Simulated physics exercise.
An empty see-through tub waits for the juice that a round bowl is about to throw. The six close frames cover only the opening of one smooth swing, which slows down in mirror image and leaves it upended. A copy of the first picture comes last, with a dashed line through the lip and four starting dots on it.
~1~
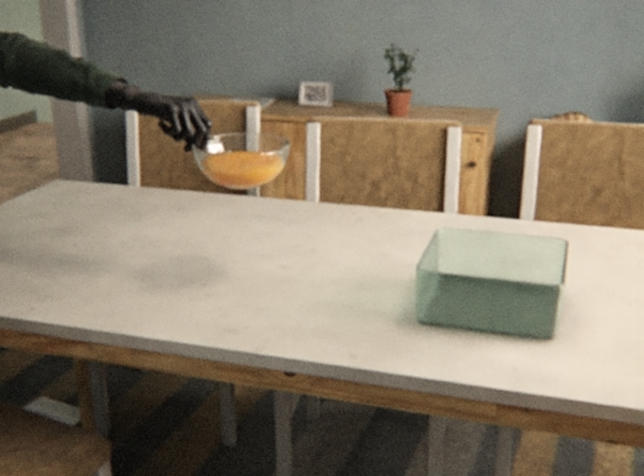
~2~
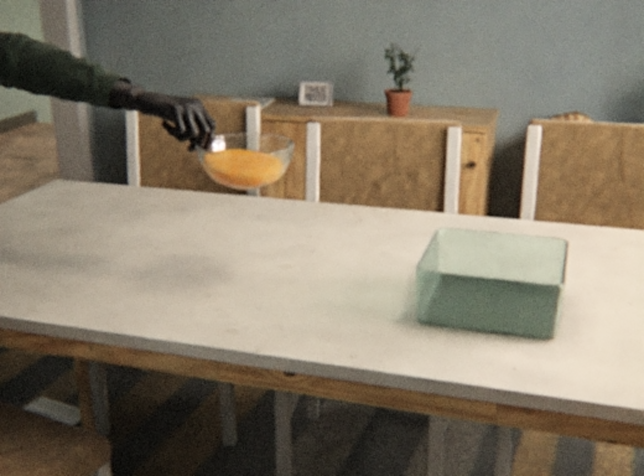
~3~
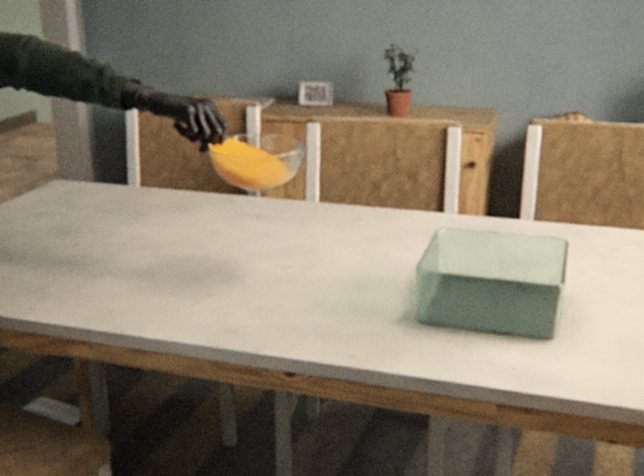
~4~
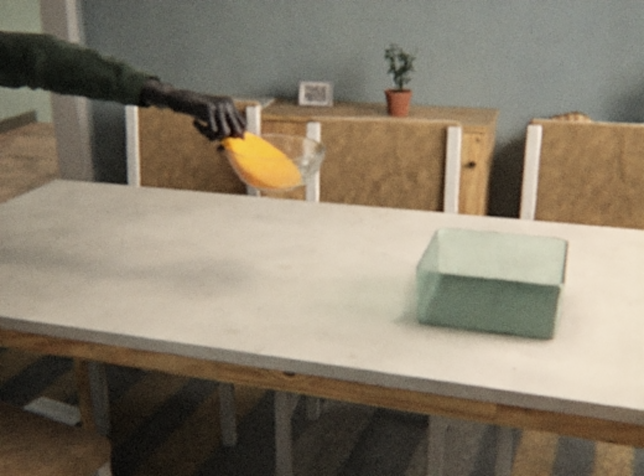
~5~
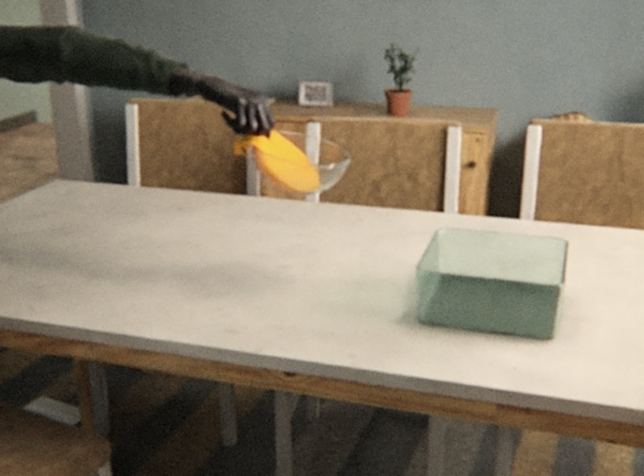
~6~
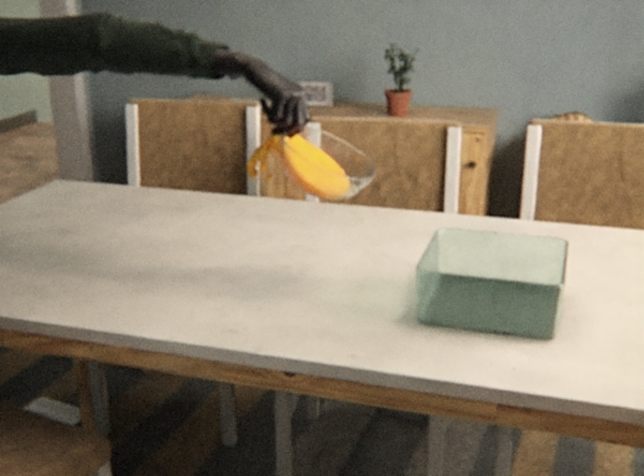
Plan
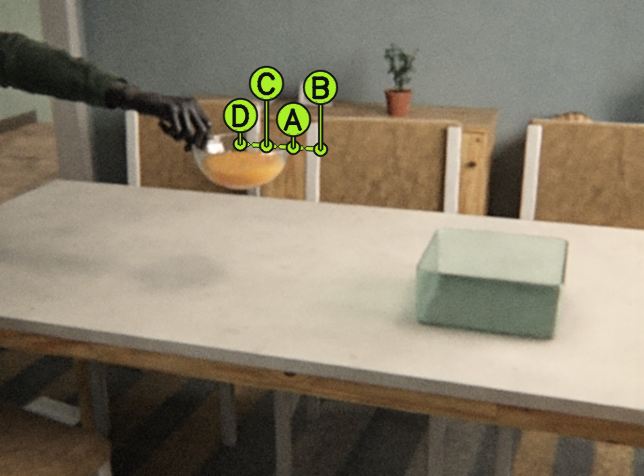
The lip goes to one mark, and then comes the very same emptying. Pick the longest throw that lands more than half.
C.
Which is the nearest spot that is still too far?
That would be D.
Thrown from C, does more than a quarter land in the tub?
Yes, clearly.
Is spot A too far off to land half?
No, that is safe.
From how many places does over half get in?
Three of them.
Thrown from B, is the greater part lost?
No, that is safe.
In lime, A at (293, 147); B at (320, 149); C at (266, 145); D at (240, 143).
For spot A, about 82 % lands in the tub, 15 % falls short and 3 % goes beside or beyond.
For spot B, about 75 % lands in the tub, 12 % falls short and 13 % goes beside or beyond.
For spot C, about 69 % lands in the tub, 27 % falls short and 4 % goes beside or beyond.
For spot D, about 36 % lands in the tub, 50 % falls short and 14 % goes beside or beyond.
